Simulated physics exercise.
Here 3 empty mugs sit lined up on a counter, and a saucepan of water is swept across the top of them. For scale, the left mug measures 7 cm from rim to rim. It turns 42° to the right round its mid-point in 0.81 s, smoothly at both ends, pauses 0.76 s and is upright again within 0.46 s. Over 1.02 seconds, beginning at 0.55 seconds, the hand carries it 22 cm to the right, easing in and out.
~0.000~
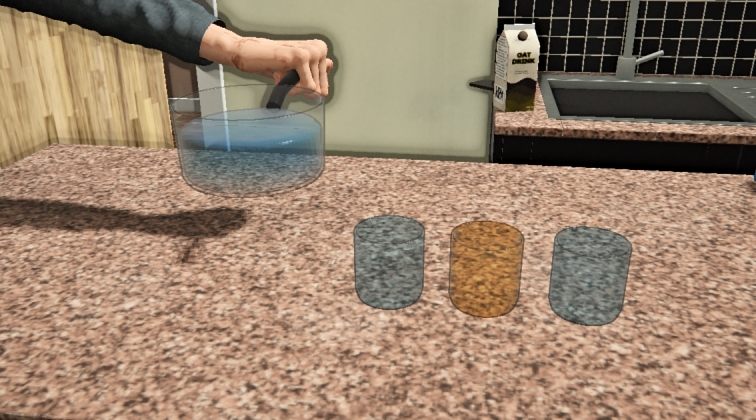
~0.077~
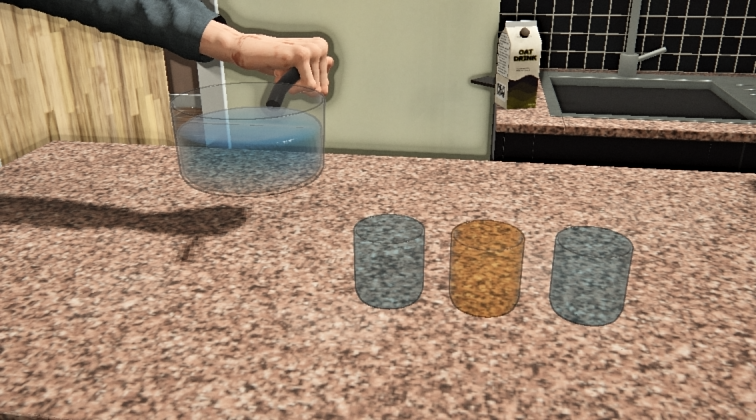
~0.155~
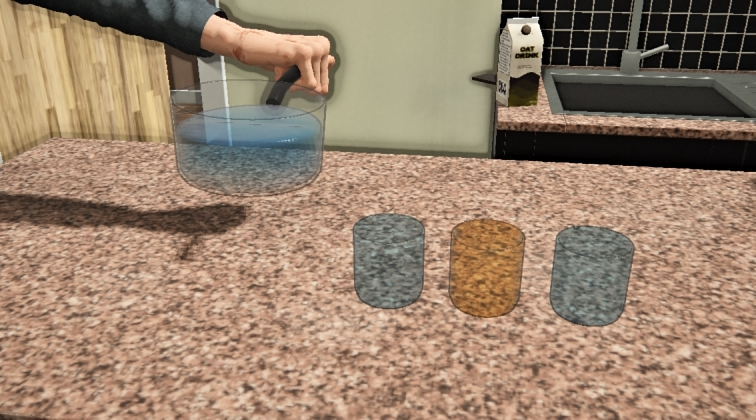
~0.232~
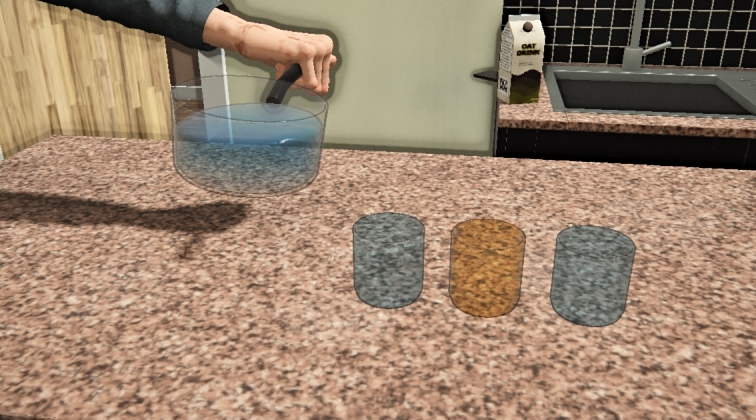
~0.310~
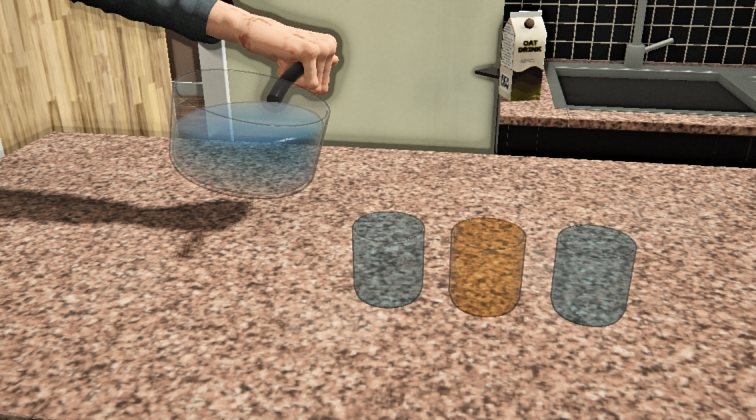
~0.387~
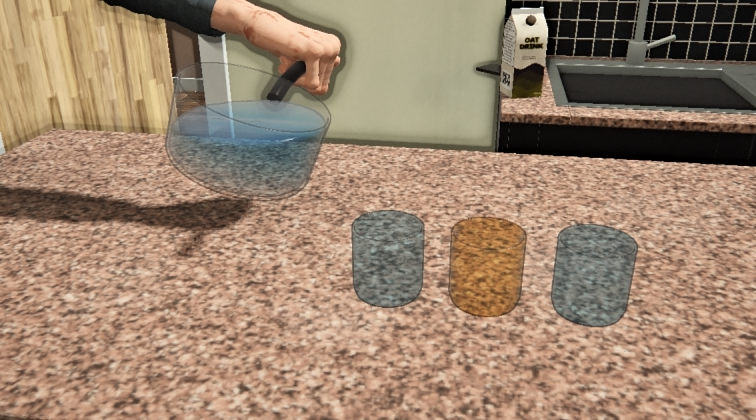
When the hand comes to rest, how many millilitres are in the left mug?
About 70 ml.
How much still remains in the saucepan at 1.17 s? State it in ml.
I'd say some 590 ml remain at that point.
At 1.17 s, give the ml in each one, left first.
I'd put it at some 70 ml left, 70 ml in the middle and 0 ml right.
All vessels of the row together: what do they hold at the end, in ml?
All together the row ends up with around 290 ml.
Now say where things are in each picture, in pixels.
In the first frame, it leans 0°; its right rim is at (322, 105); the water meets the walls at (197, 122) and (310, 126); the left mug's rim runs from (356, 229) to (423, 233); the middle mug's rim runs from (452, 235) to (523, 239); the right mug's rim runs from (556, 241) to (630, 246).
In the second frame, it leans 1°; its right rim is at (322, 105); the water meets the walls at (196, 120) and (310, 125).
In the third frame, it leans 4°; its right rim is at (323, 108); the water meets the walls at (195, 118) and (310, 125).
In the fourth frame, it leans 8°; its right rim is at (325, 112); the water meets the walls at (196, 116) and (312, 124).
In the fifth frame, it leans 13°; its right rim is at (326, 118); the water meets the walls at (188, 116) and (313, 122).
In the sixth frame, it leans 20°; its right rim is at (327, 126); the water meets the walls at (188, 115) and (316, 121).
Then, 0.84 s in, the tilt is 42° and from the left they hold 50 ml, 0 ml, 0 ml, the saucepan 770 ml, and 20 ml is on the counter.
Then, 1.17 s in, the tilt is 42° and from the left they hold 65 ml, 70 ml, 0 ml, the saucepan 595 ml, and 75 ml is on the counter.
Then, 1.52 s in, the tilt is 42° and from the left they hold 65 ml, 70 ml, 70 ml, the saucepan 460 ml, and 175 ml is on the counter.
Then, 1.89 s in, the tilt is 9° and from the left they hold 65 ml, 70 ml, 150 ml, the saucepan 430 ml, and 180 ml is on the counter.
Finally, from the left they hold 65 ml, 70 ml, 150 ml, the saucepan 430 ml, and 180 ml is on the counter.
